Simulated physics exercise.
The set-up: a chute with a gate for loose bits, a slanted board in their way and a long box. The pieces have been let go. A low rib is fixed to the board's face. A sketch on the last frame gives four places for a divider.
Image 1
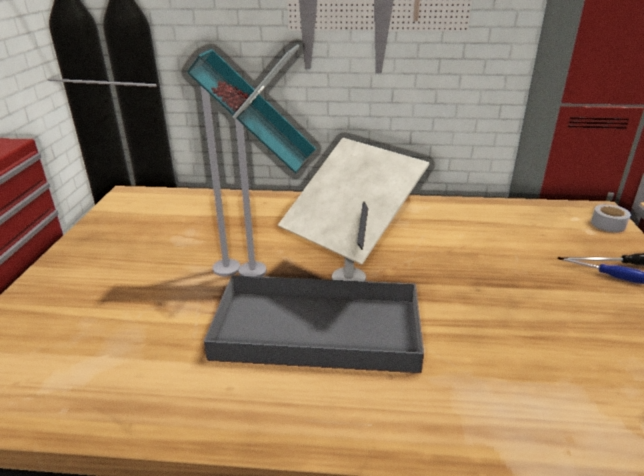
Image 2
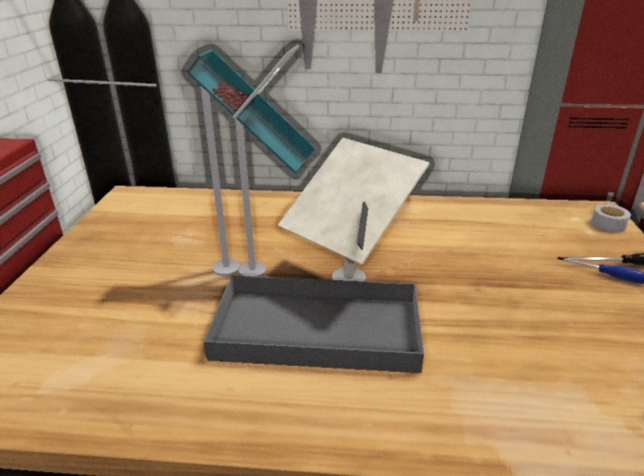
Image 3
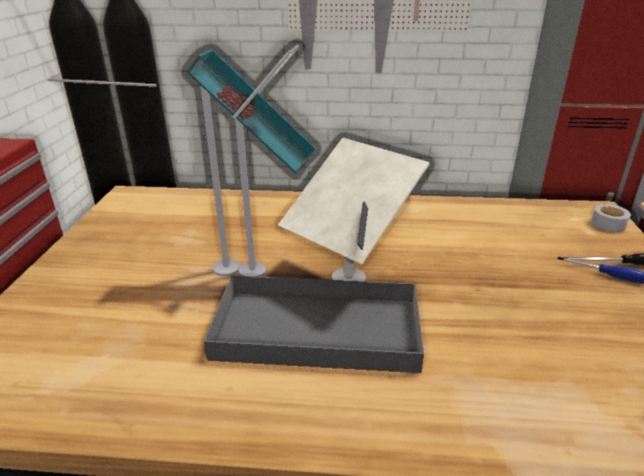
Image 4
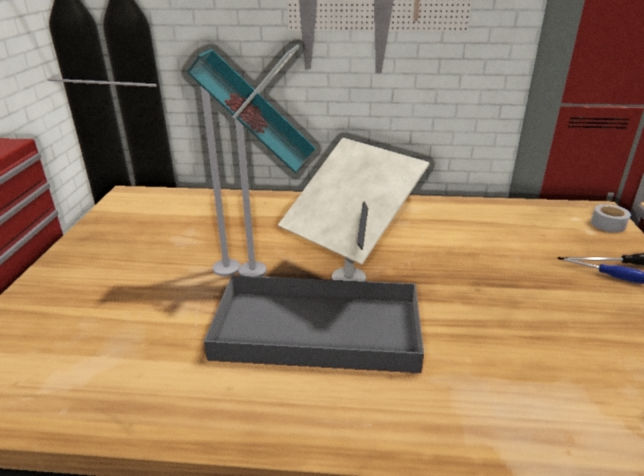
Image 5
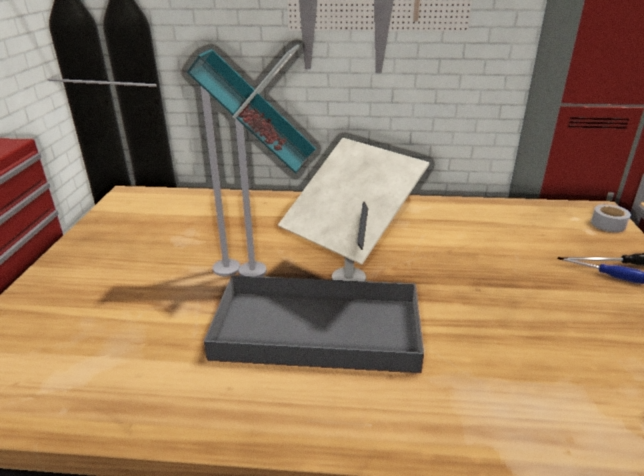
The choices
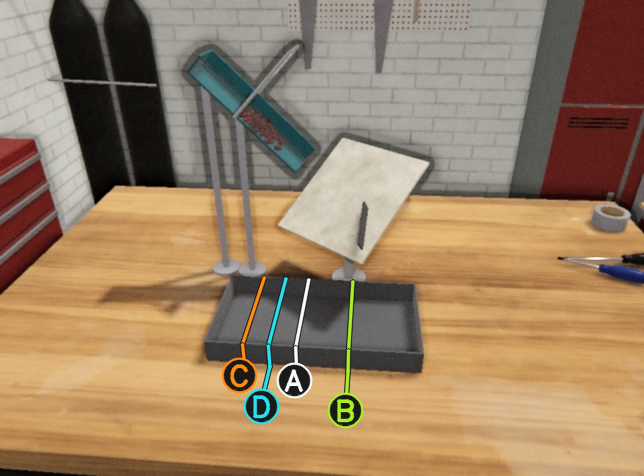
On a wooden workbench, a small heap of reddish beans slid down a sloping teal chute toward the lower right, passing under the gate, while the slanted pale board and empty dark box stayed still.
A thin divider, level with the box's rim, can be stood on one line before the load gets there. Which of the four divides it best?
Line A.
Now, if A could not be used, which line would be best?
Line D.
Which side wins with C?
The right side.
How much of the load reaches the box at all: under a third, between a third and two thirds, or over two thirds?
Over two thirds.
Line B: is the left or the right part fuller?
The left side.
On the marked copy, line A crosses the front rim at (295, 346); line B crosses the front rim at (348, 349); line C crosses the front rim at (242, 343); line D crosses the front rim at (268, 345).
With A, of what is caught, about a third on the left of the divider, about two thirds on the right.
With B, of what is caught, all on the left of the divider, none on the right.
With C, of what is caught, none on the left of the divider, all on the right.
With D, of what is caught, a small part on the left of the divider, most on the right.
